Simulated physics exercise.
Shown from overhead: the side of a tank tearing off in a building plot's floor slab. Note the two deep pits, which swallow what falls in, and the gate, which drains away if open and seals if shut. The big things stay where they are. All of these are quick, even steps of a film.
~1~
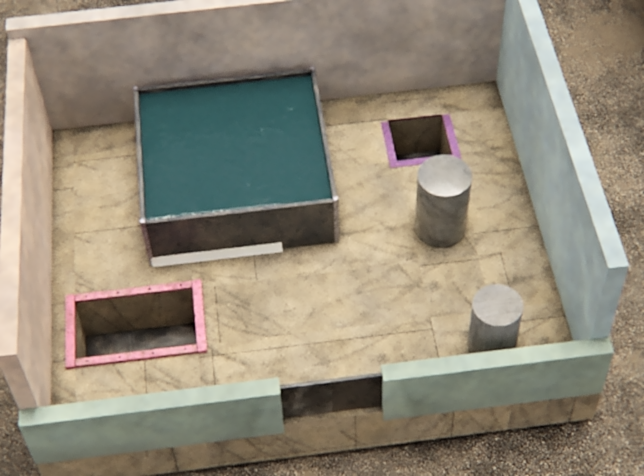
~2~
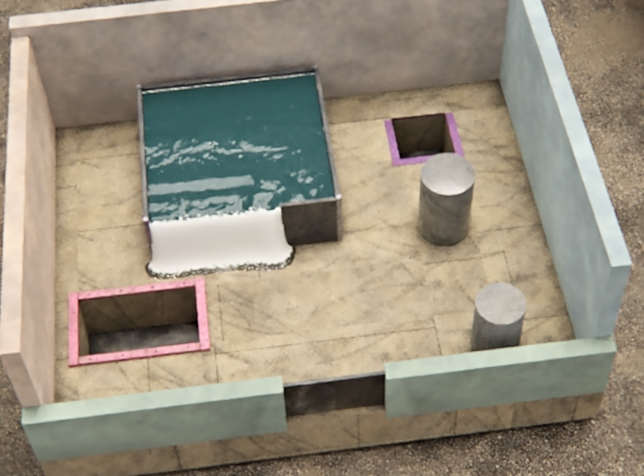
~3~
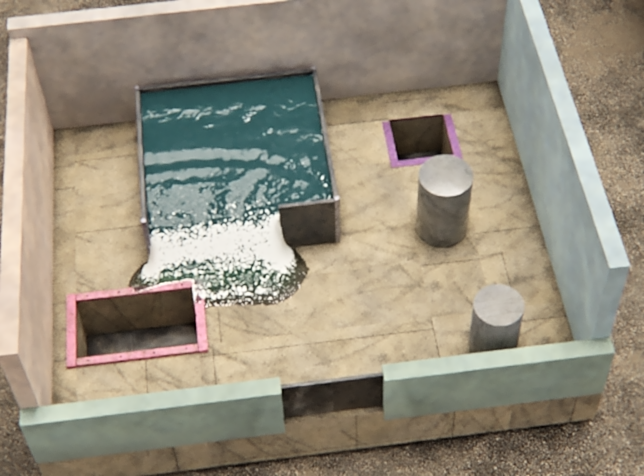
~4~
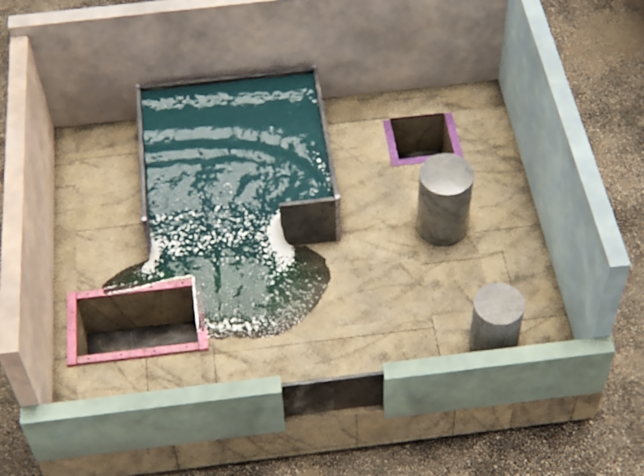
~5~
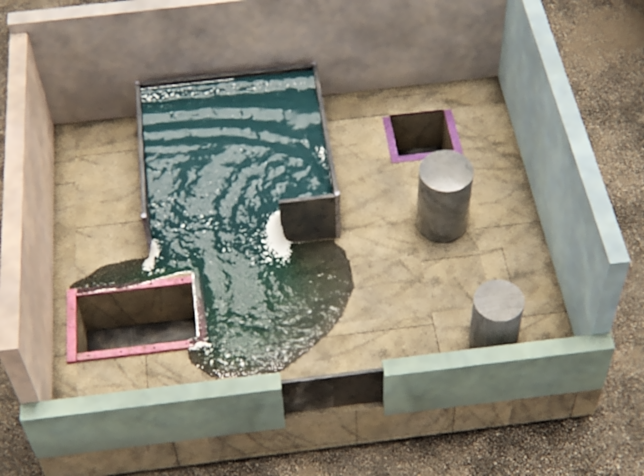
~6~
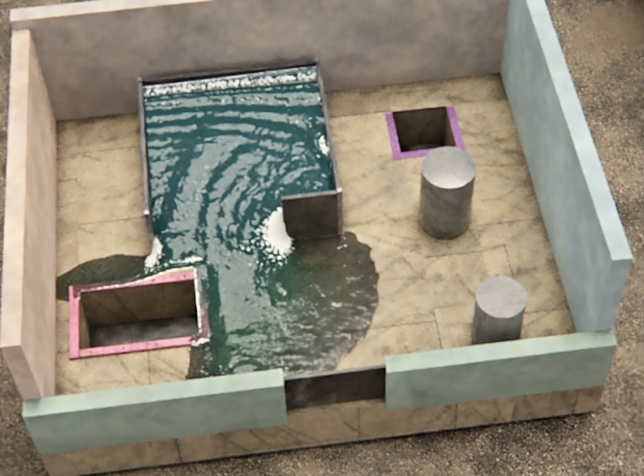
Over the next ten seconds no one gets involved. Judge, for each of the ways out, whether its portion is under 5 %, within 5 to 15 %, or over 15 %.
My judgement: The gate's portion is under 5 %; the purple pit's portion is within 5 to 15 %; the pink pit's portion is over 15 %.
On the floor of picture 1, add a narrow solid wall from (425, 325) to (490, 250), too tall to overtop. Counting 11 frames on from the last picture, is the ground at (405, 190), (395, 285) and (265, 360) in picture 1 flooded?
Running through them in order, the first comes out free from flooding, the second free from flooding and the last taken by the flood.
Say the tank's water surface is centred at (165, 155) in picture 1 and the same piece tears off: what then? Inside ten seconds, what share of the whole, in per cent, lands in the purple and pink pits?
The purple pit ends up with 0 per cent and the pink pit with 70 per cent.
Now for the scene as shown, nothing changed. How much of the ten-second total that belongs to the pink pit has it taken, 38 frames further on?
Around 85 percent.
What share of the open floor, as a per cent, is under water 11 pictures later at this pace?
It comes to roughly 40 in a hundred.
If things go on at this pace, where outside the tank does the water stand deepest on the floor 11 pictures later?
Check roughly (248, 391).
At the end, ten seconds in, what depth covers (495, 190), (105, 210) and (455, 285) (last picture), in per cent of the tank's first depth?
In the order asked, some 8, 8 and 10 in a hundred.
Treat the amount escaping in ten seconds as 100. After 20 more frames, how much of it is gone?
I get 55 percent.
A moment on, water covers 30 % of the floor; the gate 0 %, the purple pit 0 %, the pink pit 11 %.
Next, water covers 40 % of the floor; the gate 0 %, the purple pit 0 %, the pink pit 19 %.
Then, water covers 65 % of the floor; the gate 0 %, the purple pit 0 %, the pink pit 29 %.
Later, water covers 95 % of the floor; the gate 0 %, the purple pit 2 %, the pink pit 39 %.
In the end, water covers 100 % of the floor; the gate 0 %, the purple pit 8 %, the pink pit 46 %.
